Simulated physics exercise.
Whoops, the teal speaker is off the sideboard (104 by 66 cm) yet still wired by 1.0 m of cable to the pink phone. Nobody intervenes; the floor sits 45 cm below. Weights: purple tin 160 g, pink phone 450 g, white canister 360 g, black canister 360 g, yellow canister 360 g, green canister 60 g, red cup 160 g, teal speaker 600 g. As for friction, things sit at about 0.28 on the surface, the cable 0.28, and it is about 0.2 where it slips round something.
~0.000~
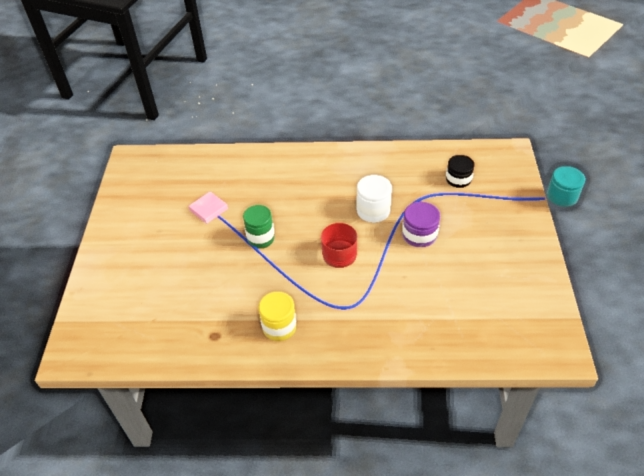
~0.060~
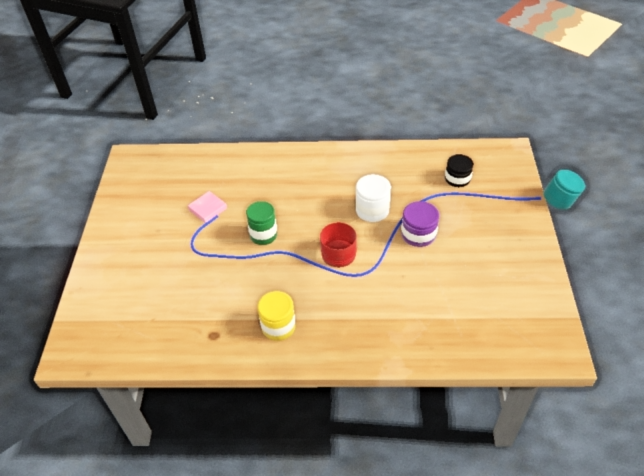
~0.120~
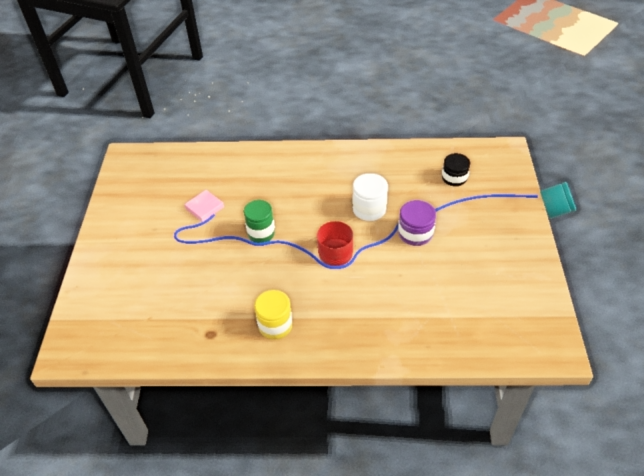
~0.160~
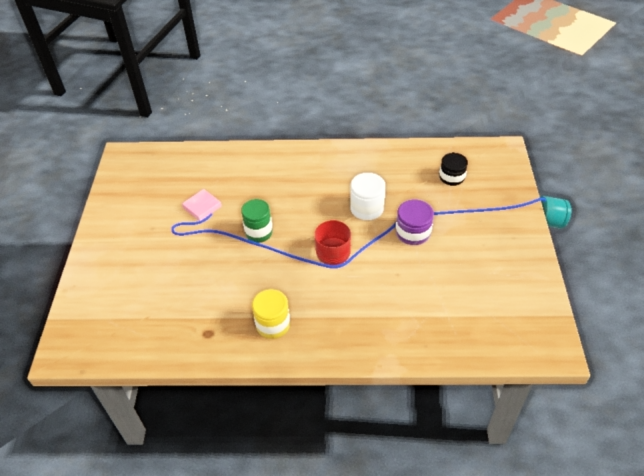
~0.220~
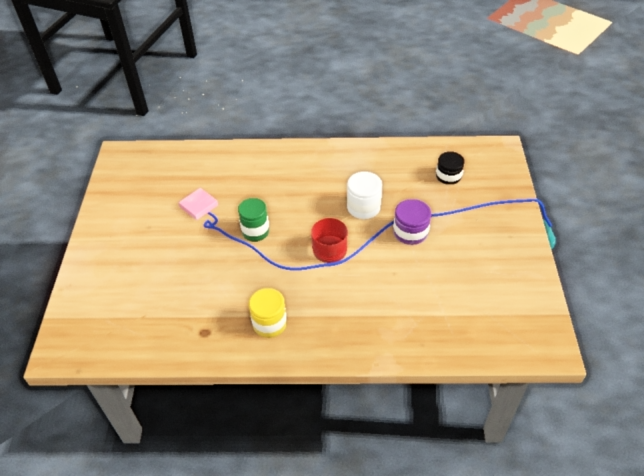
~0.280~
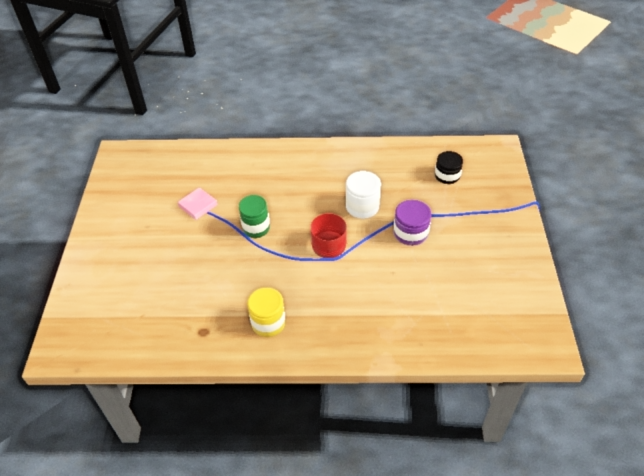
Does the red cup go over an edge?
Here the red cup ends up falling.
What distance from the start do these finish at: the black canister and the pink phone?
Black canister: 0 cm; pink phone: 20 cm.
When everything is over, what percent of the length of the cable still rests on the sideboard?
About 60 %.
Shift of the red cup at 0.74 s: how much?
About: Red cup over the edge.
After 0.5 s, the cable's tail end at (265, 212); red cup 33 cm off its start, green canister 20 cm off its start, pink phone 14 cm off its start.
After 0.7 s, the cable's tail end at (275, 213); red cup over the edge, green canister 26 cm off its start, pink phone 19 cm off its start.
After 1.0 s, the cable's tail end at (275, 213); red cup over the edge, green canister 26 cm off its start at (302, 137), pink phone 19 cm off its start at (272, 221).
After 1.2 s, the cable's tail end at (275, 213); red cup over the edge, green canister 26 cm off its start, pink phone 19 cm off its start.
After 2.4 s, the cable's tail end at (275, 213); red cup over the edge, green canister 26 cm off its start at (302, 137), pink phone 19 cm off its start at (272, 221), purple tin 10 cm off its start at (441, 242).
